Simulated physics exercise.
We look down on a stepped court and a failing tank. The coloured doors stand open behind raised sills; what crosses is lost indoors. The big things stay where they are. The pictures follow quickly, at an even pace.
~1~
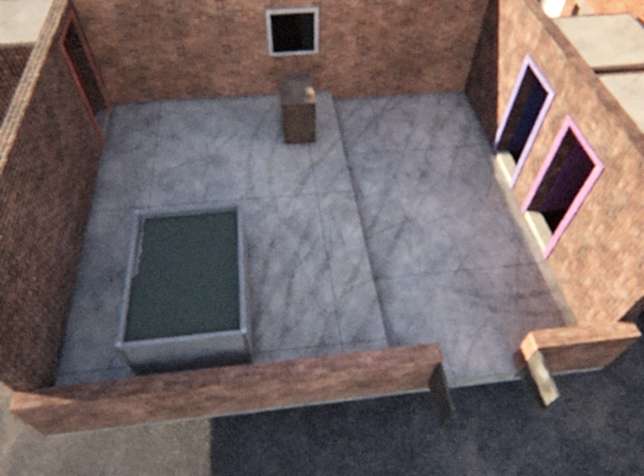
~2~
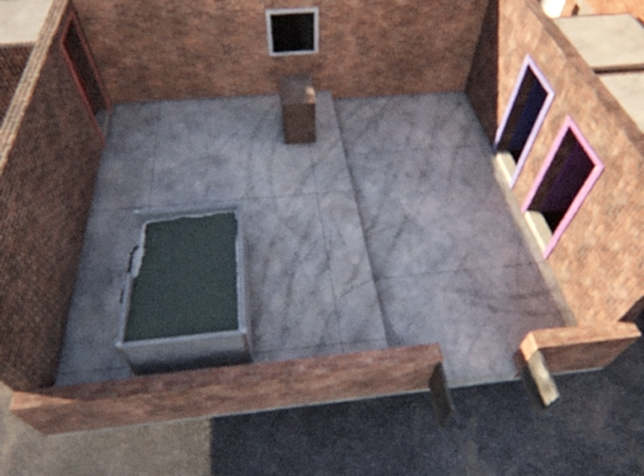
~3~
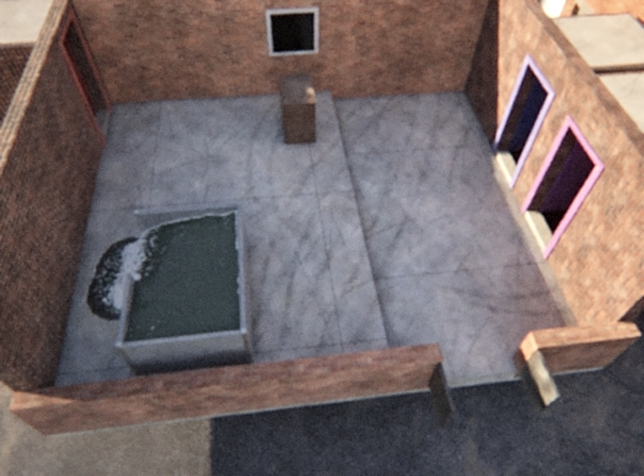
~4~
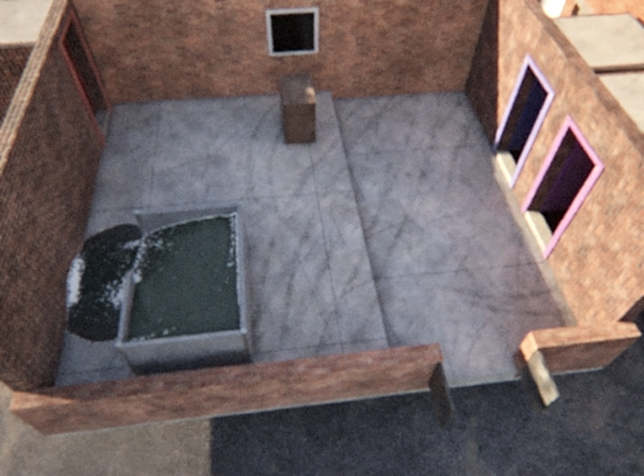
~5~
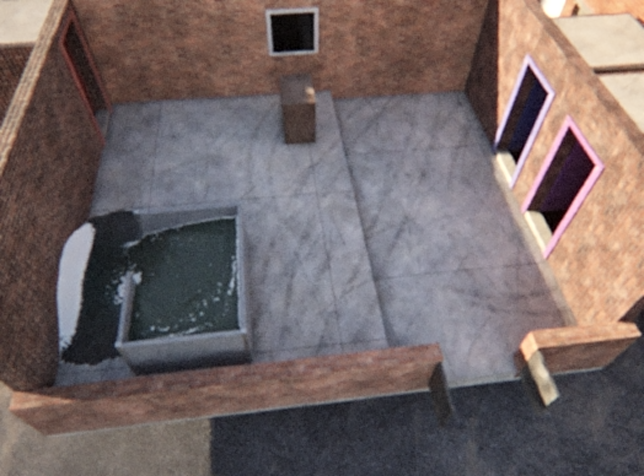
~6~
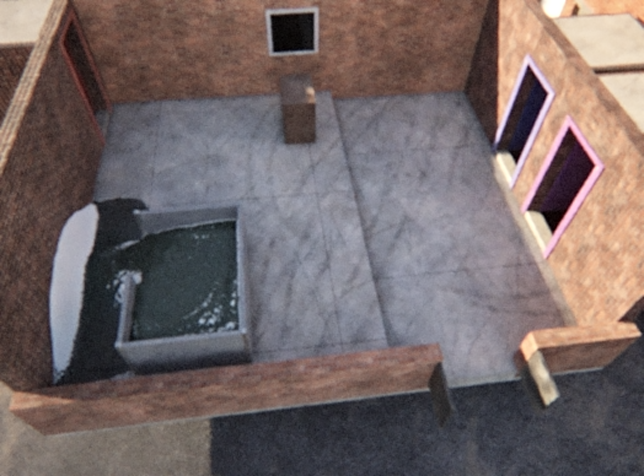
Dark water burst through the left side of a tank in a brick-walled court, spread across the grey floor to the left wall and splashed up against it, while the tank's water level dropped.
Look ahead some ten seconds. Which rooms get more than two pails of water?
The red door admits no more than that; the blue door admits no more than that; the purple door admits no more than that.
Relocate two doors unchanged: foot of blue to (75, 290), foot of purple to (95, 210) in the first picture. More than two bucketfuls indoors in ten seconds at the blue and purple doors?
My reading: The blue one goes over, the purple one lets more in.
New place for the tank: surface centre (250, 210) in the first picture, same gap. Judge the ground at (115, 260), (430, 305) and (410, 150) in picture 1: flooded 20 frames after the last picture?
In that order: Under water, no water, clear.
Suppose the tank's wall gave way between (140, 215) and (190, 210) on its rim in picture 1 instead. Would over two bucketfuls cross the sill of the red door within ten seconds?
My reading: The red one floods.
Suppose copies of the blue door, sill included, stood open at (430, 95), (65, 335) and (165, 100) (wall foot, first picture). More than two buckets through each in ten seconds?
As listed: Is under, takes more, lets more in.
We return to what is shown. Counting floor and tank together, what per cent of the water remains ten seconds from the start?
Close to 98 %.
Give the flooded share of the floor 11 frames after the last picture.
About 25 per cent.
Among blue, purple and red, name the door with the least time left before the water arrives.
First comes the red one.
A moment on, water covers 15 % of the floor; the red door wet at the sill, nothing in, the blue door not reached, the purple door not reached.
Next, water covers 25 % of the floor; the red door wet at the sill, nothing in, the blue door not reached, the purple door not reached.
Then, water covers 45 % of the floor; the red door wet at the sill, nothing in, the blue door not reached, the purple door not reached.
Later, water covers 70 % of the floor; the red door under two buckets in, the blue door wet at the sill, nothing in, the purple door wet at the sill, nothing in.
In the end, water covers 90 % of the floor; the red door under two buckets in, the blue door wet at the sill, nothing in, the purple door wet at the sill, nothing in.
